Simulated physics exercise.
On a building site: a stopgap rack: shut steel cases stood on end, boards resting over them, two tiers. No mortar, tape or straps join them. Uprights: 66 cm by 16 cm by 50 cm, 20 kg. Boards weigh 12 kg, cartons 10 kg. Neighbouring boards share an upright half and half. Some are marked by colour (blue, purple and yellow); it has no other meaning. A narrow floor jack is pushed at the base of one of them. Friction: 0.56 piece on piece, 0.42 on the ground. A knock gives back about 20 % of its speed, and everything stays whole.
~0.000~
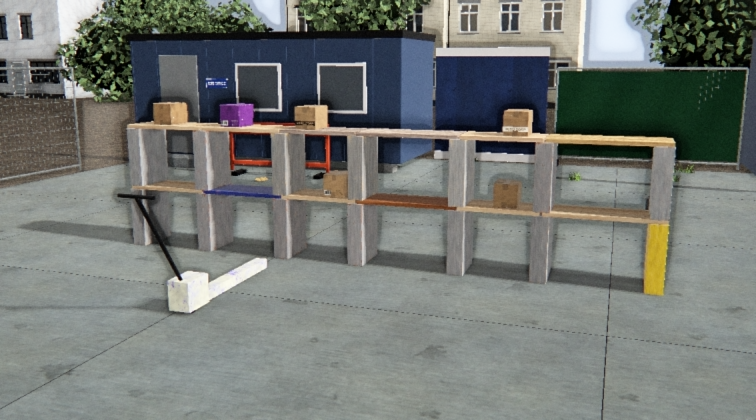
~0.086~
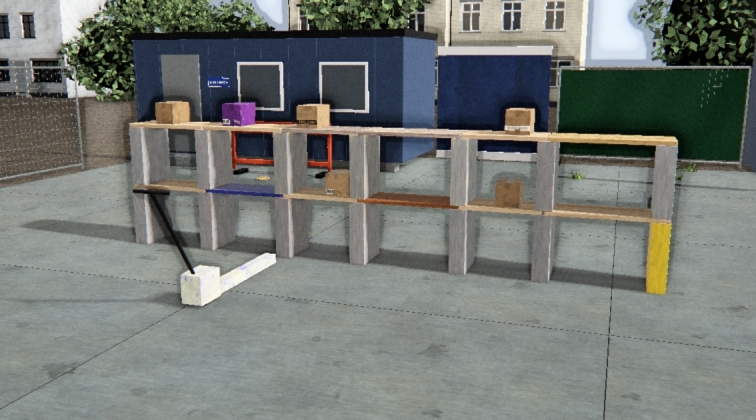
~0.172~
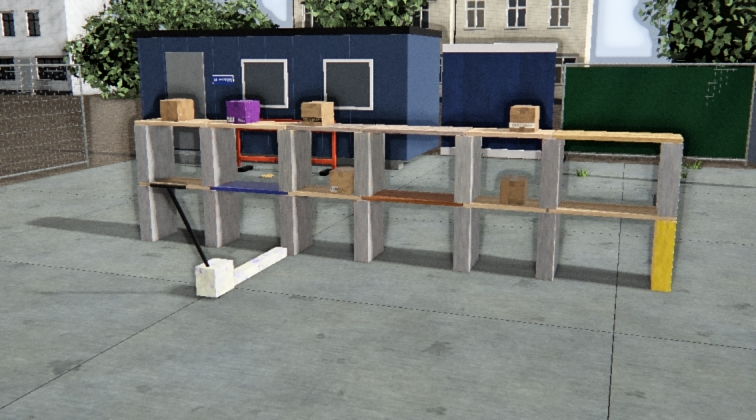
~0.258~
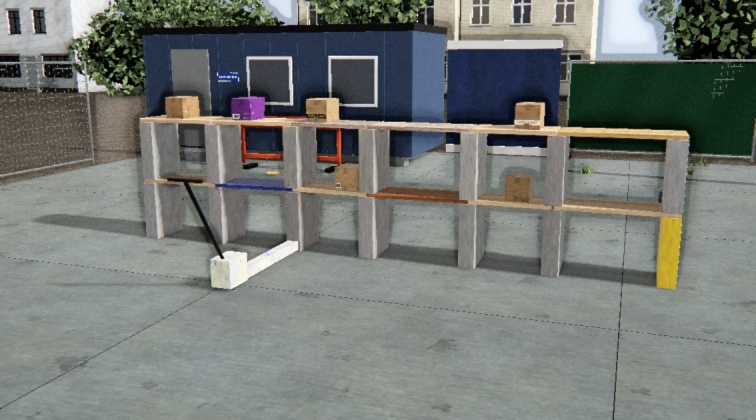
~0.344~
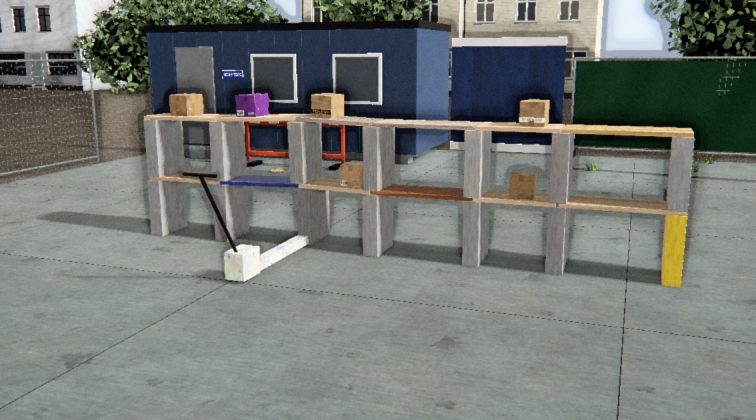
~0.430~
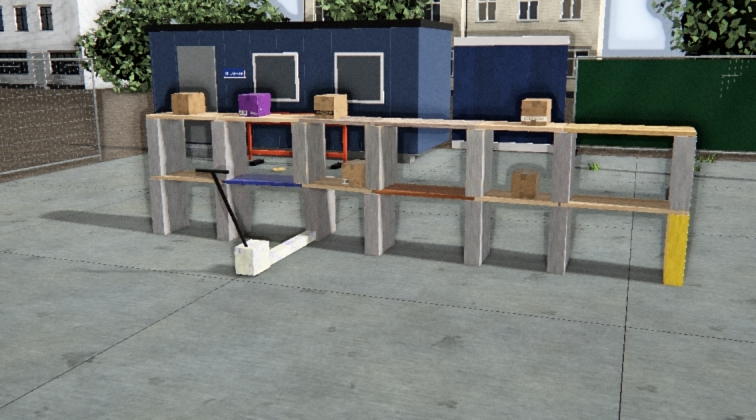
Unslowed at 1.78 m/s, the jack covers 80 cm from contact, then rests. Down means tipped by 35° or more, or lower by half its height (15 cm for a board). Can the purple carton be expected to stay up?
That carton drops.
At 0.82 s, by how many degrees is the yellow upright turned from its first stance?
Roughly 0°.
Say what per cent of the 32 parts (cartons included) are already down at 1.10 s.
25 per cent by then.
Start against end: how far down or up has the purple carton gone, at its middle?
About 110 cm lower.
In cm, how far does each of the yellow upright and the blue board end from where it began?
Yellow 0, blue 40.
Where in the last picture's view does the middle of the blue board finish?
Around (270, 207).
By 0.82 s, none of the 32 pieces down, 15 disturbed; purple carton tilted 12°; blue board tilted 12°.
By 1.10 s, 8 of the 32 pieces down; purple carton tilted 62°, 46 cm lower; blue board tilted 45°, 33 cm lower.
When it is over (1.9 s), 8 of the 32 pieces down; purple carton tilted 44°, 1.08 m lower; blue board tilted 44°, 33 cm lower; yellow upright unmoved. In pixels of the last frame, middles, purple carton near (278, 203), blue board near (270, 207).
